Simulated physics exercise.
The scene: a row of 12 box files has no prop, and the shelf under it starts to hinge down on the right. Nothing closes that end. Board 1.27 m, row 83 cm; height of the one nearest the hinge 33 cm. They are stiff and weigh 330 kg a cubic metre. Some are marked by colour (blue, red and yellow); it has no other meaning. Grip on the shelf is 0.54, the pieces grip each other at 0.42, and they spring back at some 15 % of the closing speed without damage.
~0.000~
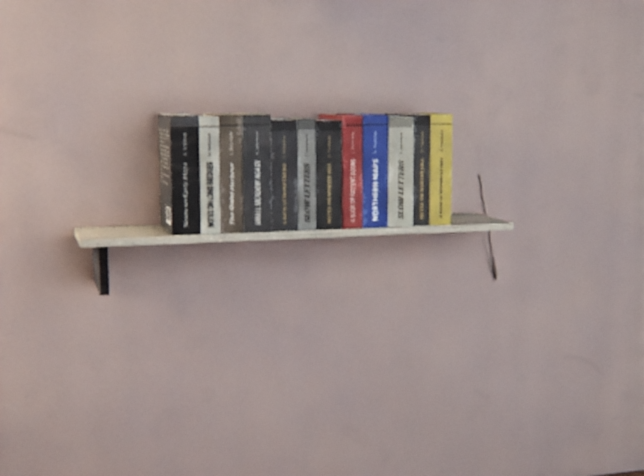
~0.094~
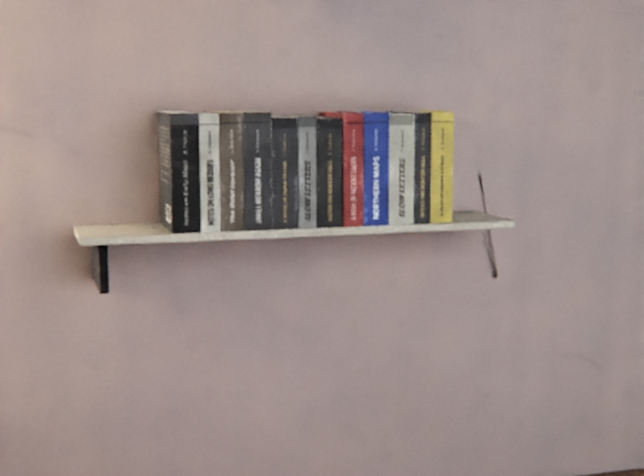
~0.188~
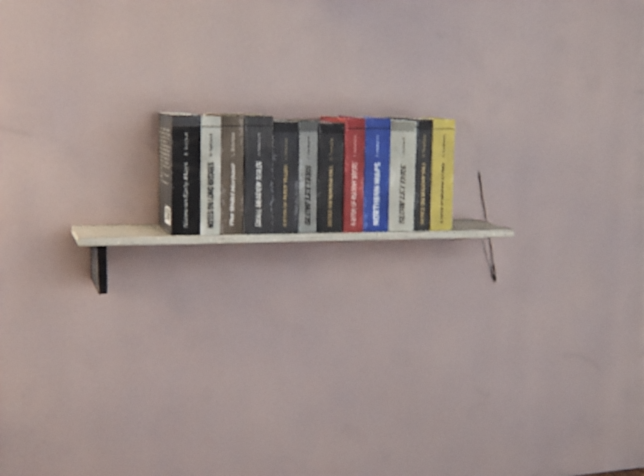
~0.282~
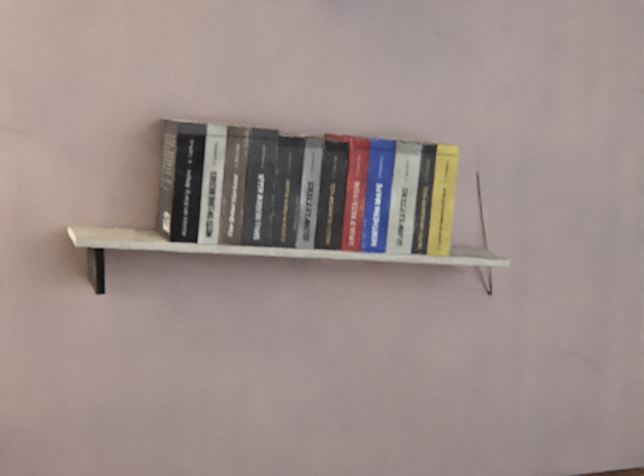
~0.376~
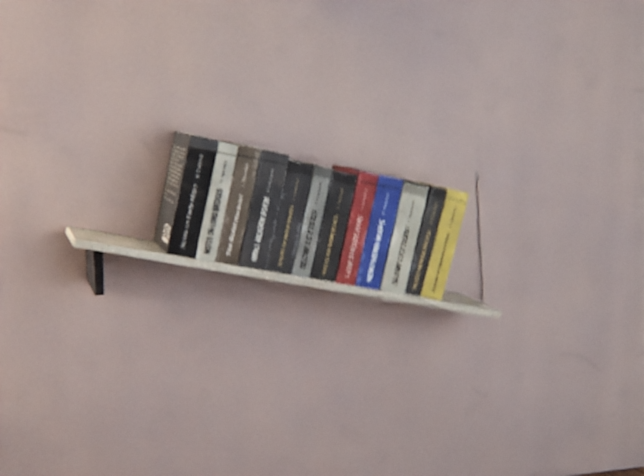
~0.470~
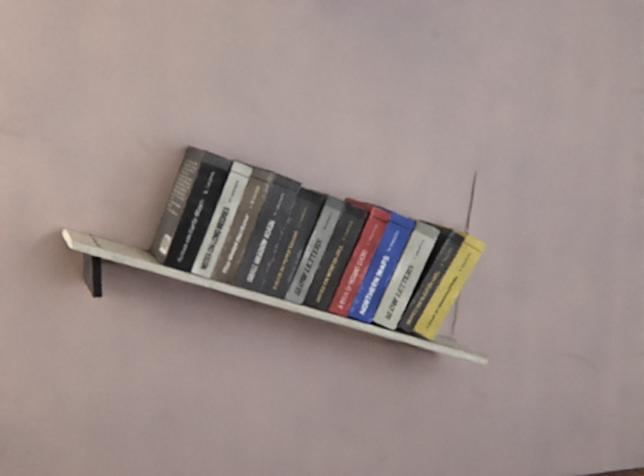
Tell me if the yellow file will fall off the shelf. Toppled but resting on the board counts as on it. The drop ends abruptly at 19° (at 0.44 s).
The yellow file falls off.
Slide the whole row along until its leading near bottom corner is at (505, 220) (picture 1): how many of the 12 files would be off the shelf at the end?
Then 5.
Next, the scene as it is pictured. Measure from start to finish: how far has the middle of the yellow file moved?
Roughly 115 cm away.
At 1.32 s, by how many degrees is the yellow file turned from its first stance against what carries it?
Some 110°.
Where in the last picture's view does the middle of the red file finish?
Near (424, 305).
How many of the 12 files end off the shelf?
It comes to 3.
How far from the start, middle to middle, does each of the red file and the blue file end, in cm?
Moved: Red 50, blue 70.
After 0.60 s, none of the 12 files off the shelf, 12 disturbed; yellow file leaning 43°; blue file leaning 22°.
After 0.84 s, 1 of the 12 files off the shelf; yellow file upside down; blue file leaning 43°.
After 1.32 s, 3 of the 12 files off the shelf; yellow file on its side; blue file on its side.
At rest (2.0 s), 3 of the 12 files off the shelf; yellow file on its side; blue file on its side; red file on its side. As the last picture would show them, middles, blue file near (486, 341).
